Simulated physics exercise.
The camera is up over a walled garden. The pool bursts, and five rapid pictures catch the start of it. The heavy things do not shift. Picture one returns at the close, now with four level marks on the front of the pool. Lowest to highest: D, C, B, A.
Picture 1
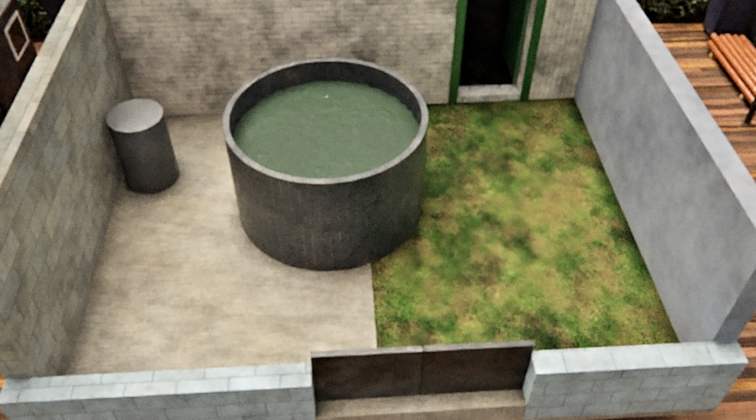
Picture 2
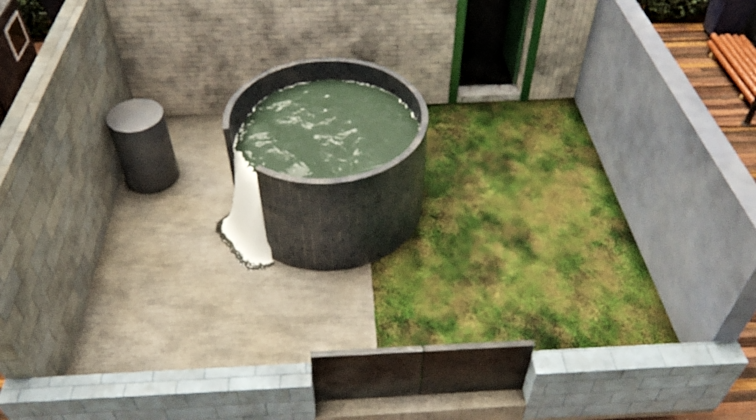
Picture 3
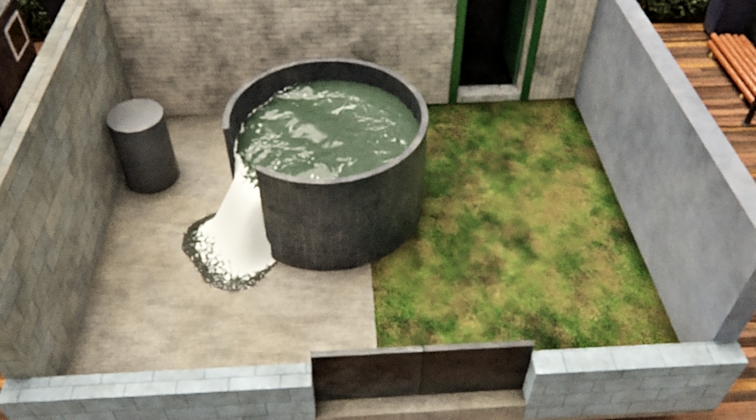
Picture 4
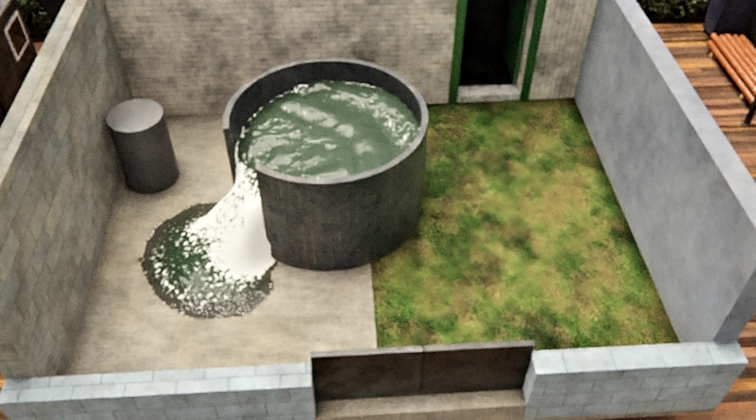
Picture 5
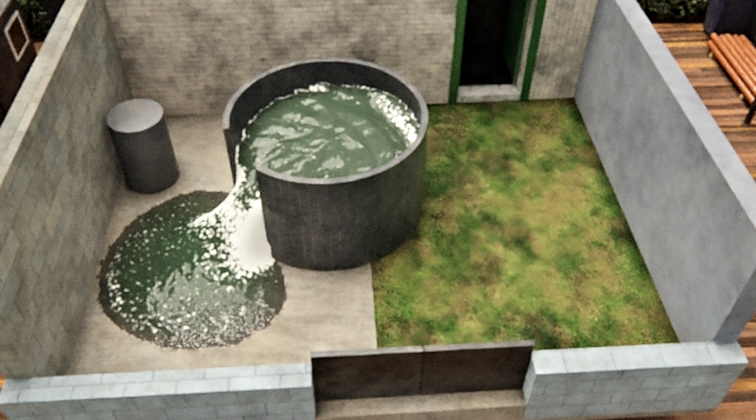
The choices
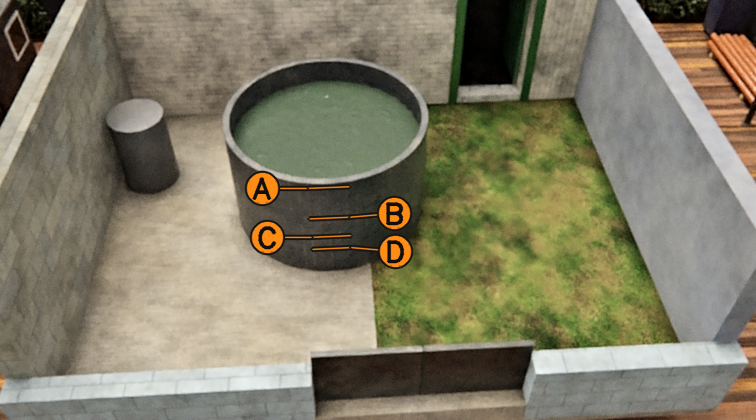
In a walled garden with a grassy patch on the right, a round pool of green water split open on its left side, and white water gushed out and spread across the pale paving.
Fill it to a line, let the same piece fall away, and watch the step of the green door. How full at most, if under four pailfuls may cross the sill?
The limit is B.
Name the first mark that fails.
That would be A.
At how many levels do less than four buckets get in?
Three of them.
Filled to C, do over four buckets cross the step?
No, that is safe.
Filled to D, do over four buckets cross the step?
No, not at all.
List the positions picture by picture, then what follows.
Water in the pool at rest, its middle at (327, 134); foot of the green doorway at (488, 101); shut gate at (422, 354).
Water covers 1 % of the ground and shows as far out as (264, 262).
Water covers 3 % of the ground and shows as far out as (214, 278).
Water covers 7 % of the ground and shows as far out as (154, 277).
Water covers 13 % of the ground and shows as far out as (113, 309).
On the marked copy, A at (327, 187); B at (329, 218); C at (331, 236); D at (331, 248); from the bottom up D, C, B, A.
If A is chosen, about 7 bucketfuls get in.
If B is chosen, nothing gets over.
If C is chosen, nothing gets over.
If D is chosen, nothing gets over.
